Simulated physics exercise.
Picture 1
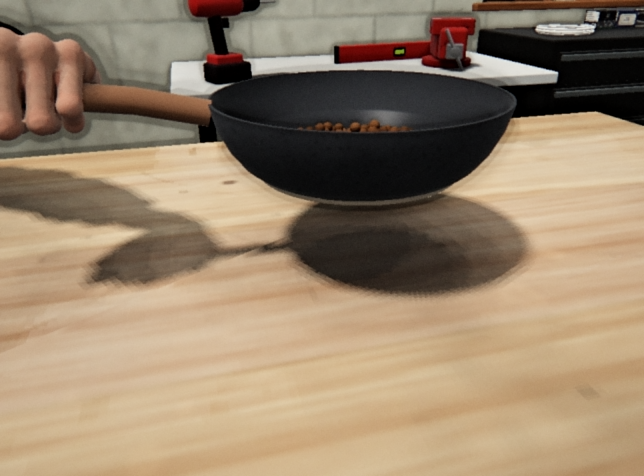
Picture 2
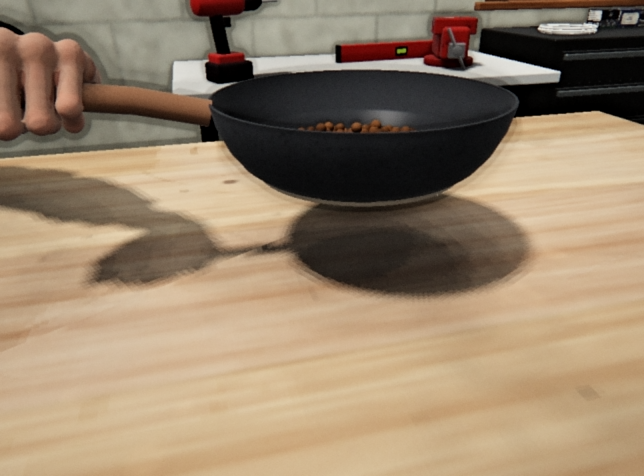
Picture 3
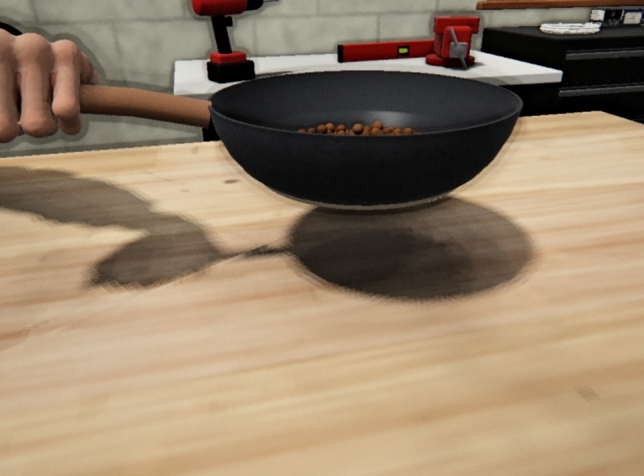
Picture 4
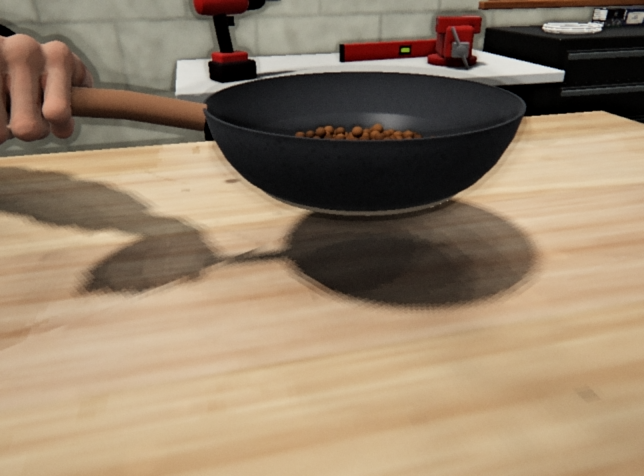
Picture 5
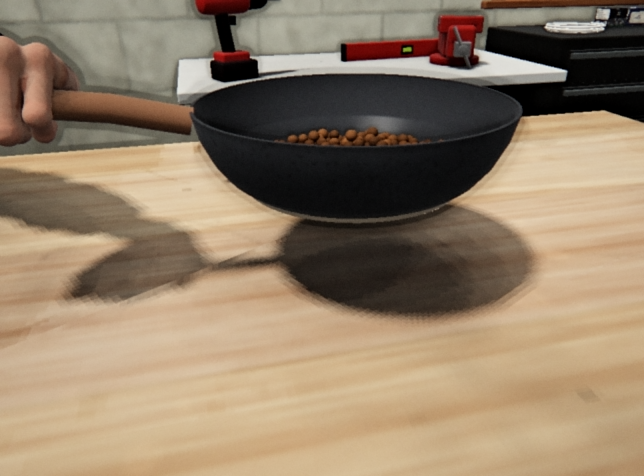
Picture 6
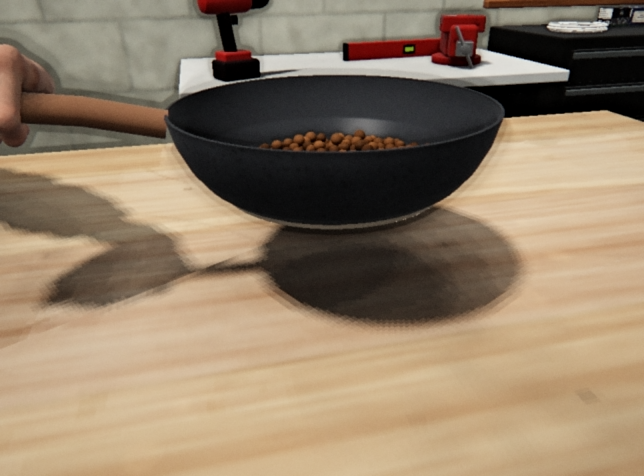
To begin with, a hand at the left holds a dark pan of small brown balls level just above a wooden tabletop, barely moving. Then the pan shifts a little closer to the viewer, and afterwards it drifts slightly left as well, its shadow following and more of the balls showing.
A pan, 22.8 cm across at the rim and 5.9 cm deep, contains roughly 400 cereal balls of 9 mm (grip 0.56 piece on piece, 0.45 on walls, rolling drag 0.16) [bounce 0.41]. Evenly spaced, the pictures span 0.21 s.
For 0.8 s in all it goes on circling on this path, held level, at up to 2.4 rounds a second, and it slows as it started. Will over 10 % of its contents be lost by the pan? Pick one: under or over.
Under it.
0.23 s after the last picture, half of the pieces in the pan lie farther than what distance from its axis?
5.5 cm, roughly.
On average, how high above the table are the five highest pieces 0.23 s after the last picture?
Estimate: Close to 11 cm.
Then, 0.23 s after the last picture, pan 100 %; middle of the pieces not yet landed near (294, 147).
Then, 0.42 s after the last picture, pan 100 %; middle of the pieces not yet landed near (350, 156).
Then, 0.60 s after the last picture, pan 100 %; middle of the pieces not yet landed near (309, 161).
Then, 0.77 s after the last picture, pan 100 %; middle of the pieces not yet landed near (306, 161).
In the end, pan 100 %.
